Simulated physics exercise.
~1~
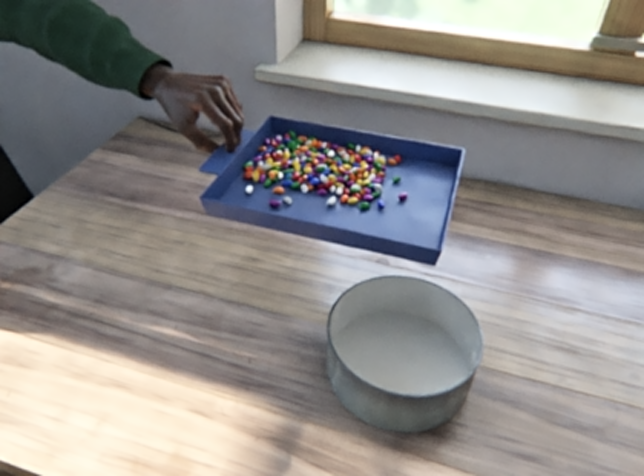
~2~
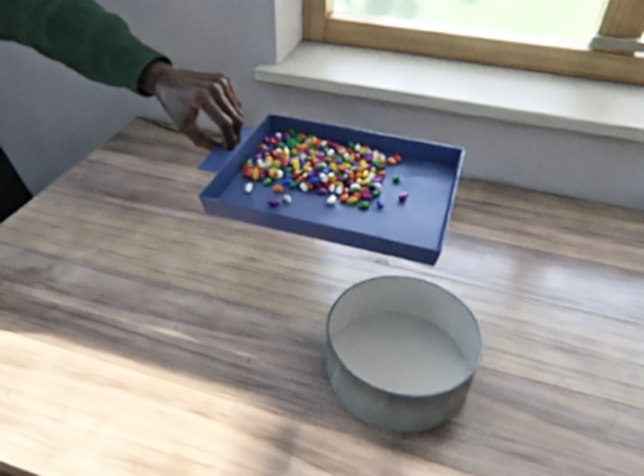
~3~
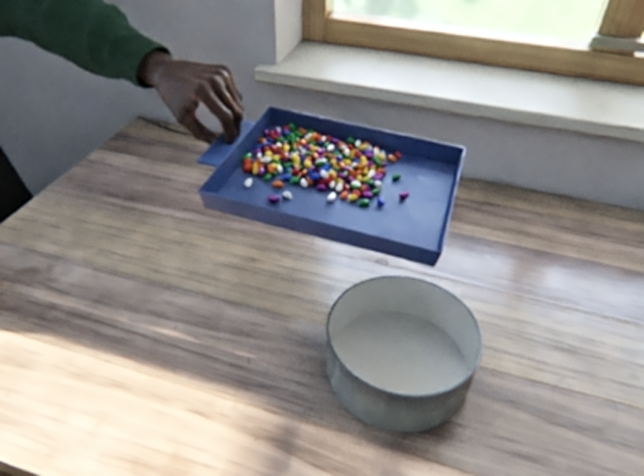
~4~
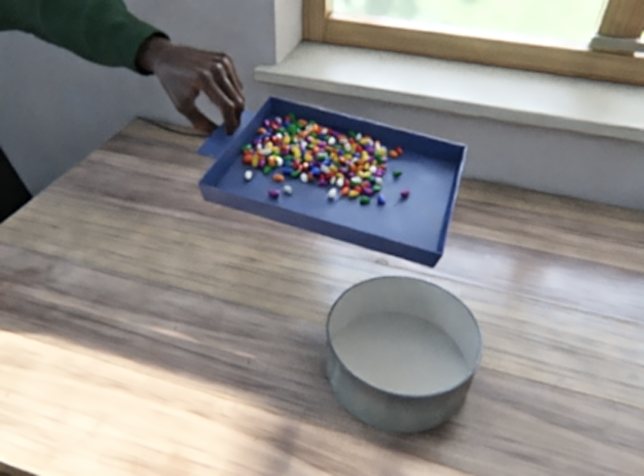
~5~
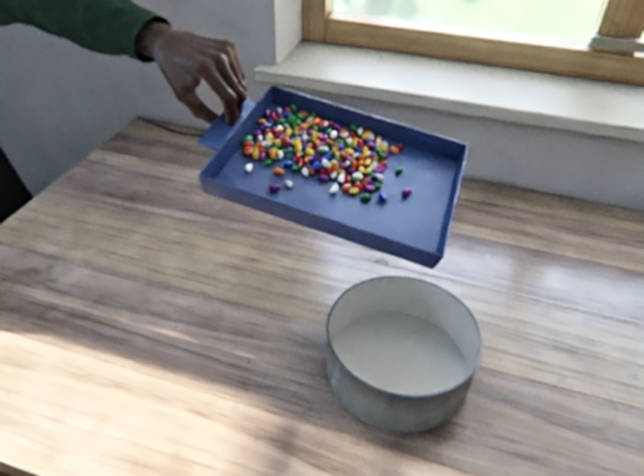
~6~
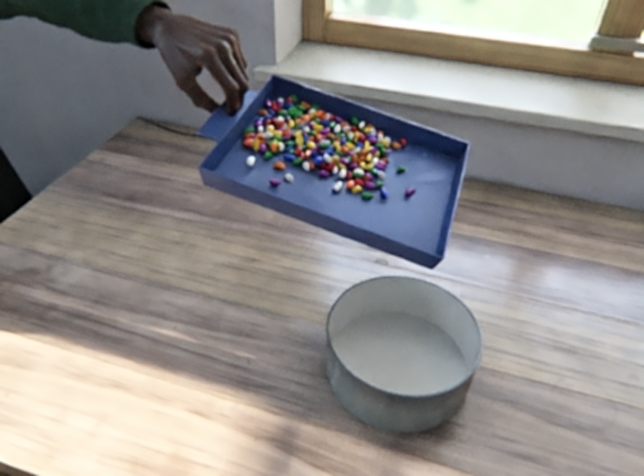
We see a hand in a green sleeve gradually raising the left end of a blue tray of colourful jelly beans, slanting it toward a round pot on a wooden table, while the beans stay clustered in the tray.
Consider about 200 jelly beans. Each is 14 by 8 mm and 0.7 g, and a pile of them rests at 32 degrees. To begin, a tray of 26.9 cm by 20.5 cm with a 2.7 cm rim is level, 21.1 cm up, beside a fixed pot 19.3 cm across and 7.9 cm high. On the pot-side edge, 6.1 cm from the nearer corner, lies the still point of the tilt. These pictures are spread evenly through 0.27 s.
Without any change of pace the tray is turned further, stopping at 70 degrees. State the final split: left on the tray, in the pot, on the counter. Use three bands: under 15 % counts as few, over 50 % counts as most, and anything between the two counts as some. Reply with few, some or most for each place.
Left on the tray: Most, pot: Some, counter: Few.
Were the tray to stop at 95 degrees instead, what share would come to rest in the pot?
Then about 90 per cent.
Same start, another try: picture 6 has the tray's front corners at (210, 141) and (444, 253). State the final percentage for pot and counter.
You'd end with pot at 15 and counter at 35.
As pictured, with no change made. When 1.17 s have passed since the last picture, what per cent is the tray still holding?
Load share: Around 70%.
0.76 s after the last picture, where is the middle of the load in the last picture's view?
Near pixel (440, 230).
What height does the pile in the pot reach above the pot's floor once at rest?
Some 1.0 cm up.
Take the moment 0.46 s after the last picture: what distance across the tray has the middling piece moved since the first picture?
10 cm.
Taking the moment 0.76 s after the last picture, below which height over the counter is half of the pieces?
Some 24 cm above the counter.
Then, 0.46 s after the last picture, tilt 40 degrees; the tray holds 100 %, the pot 0 %.
Then, 0.76 s after the last picture, tilt 58 degrees; the tray holds 90 %, the pot 0 %.
Then, 1.17 s after the last picture, tilt 70 degrees; the tray holds 70 %, the pot 20 %.
In the end, tray 65 %, pot 30 %, counter 5 %.
